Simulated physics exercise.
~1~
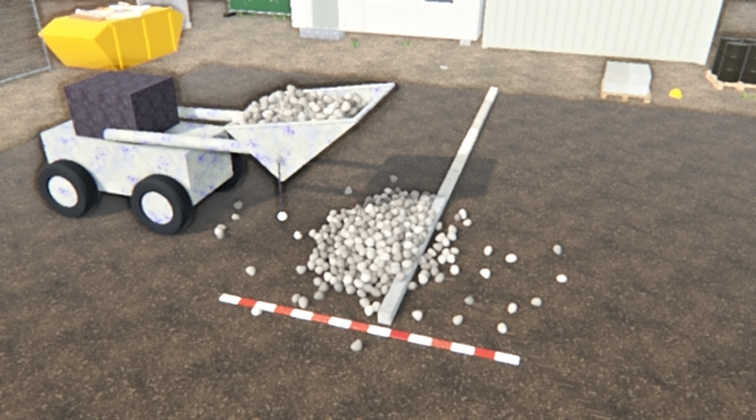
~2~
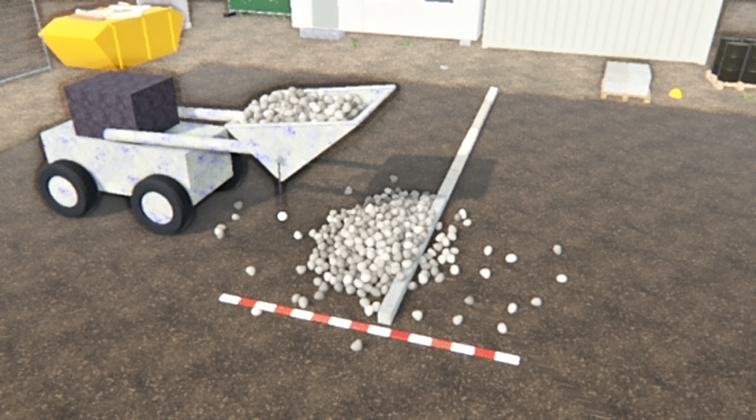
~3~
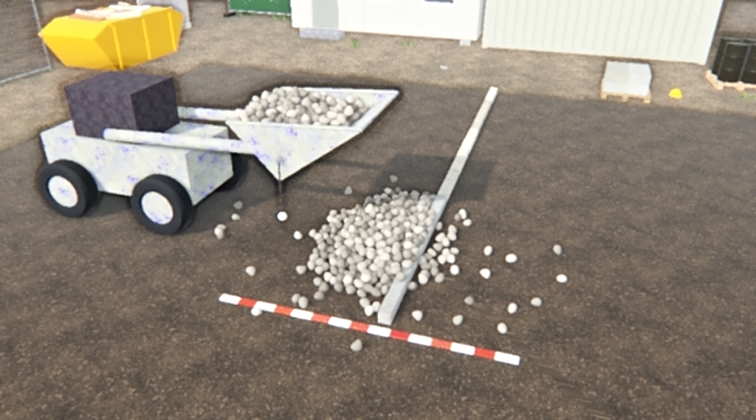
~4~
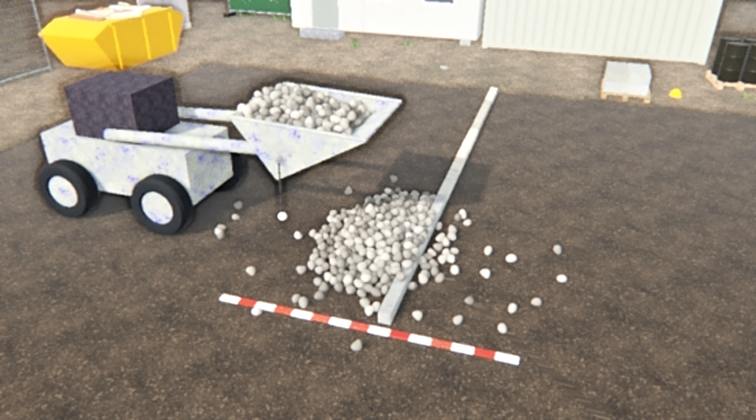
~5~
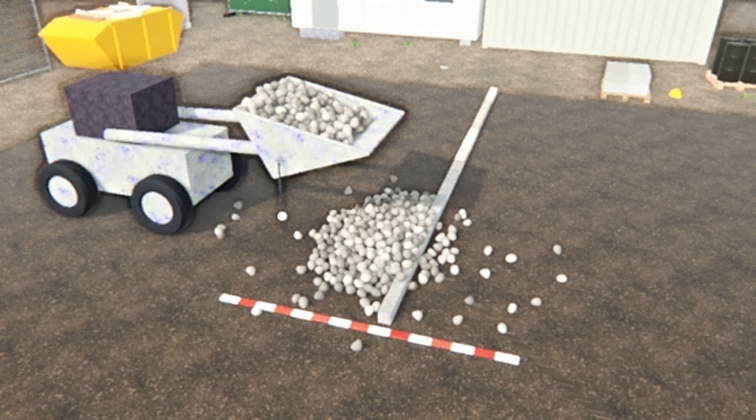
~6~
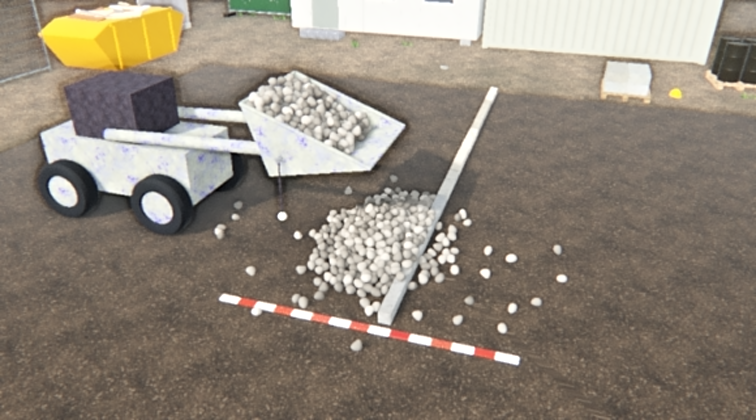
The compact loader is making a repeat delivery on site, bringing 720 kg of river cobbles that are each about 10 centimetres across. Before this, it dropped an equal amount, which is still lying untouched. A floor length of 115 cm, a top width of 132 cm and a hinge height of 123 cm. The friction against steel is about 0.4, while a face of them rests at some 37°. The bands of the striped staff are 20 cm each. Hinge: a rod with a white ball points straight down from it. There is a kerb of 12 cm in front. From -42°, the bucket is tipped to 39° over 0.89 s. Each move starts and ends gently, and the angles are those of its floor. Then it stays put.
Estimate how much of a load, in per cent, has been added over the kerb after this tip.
Roughly 29 per cent of a load has been added.
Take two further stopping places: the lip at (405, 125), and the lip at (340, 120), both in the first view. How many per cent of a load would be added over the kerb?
85 % and 15 %.
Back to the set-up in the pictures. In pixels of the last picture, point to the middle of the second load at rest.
In the last view, somewhere near (393, 227).
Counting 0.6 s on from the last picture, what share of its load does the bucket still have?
Around 75 in a hundred.
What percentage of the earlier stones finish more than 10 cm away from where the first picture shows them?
20 per cent.
Then, 0.3 s after the last picture the floor is at 27°; in per cent of one load, 100 in the bucket, 95 on this side of the kerb, 6 over the kerb; the foremost stones are at (520, 279).
Then, 0.6 s after the last picture the floor is at 39°; in per cent of one load, 76 in the bucket, 119 on this side of the kerb, 6 over the kerb; the foremost stones are at (520, 279).
Then, 1.0 s after the last picture the floor is at 39°; in per cent of one load, 28 in the bucket, 158 on this side of the kerb, 15 over the kerb; the foremost stones are at (520, 279).
Then, 3.8 s after the last picture the floor is at 39°; in per cent of one load, 1 in the bucket, 165 on this side of the kerb, 36 over the kerb; the foremost stones are at (573, 250). Net gain over the kerb, 29.
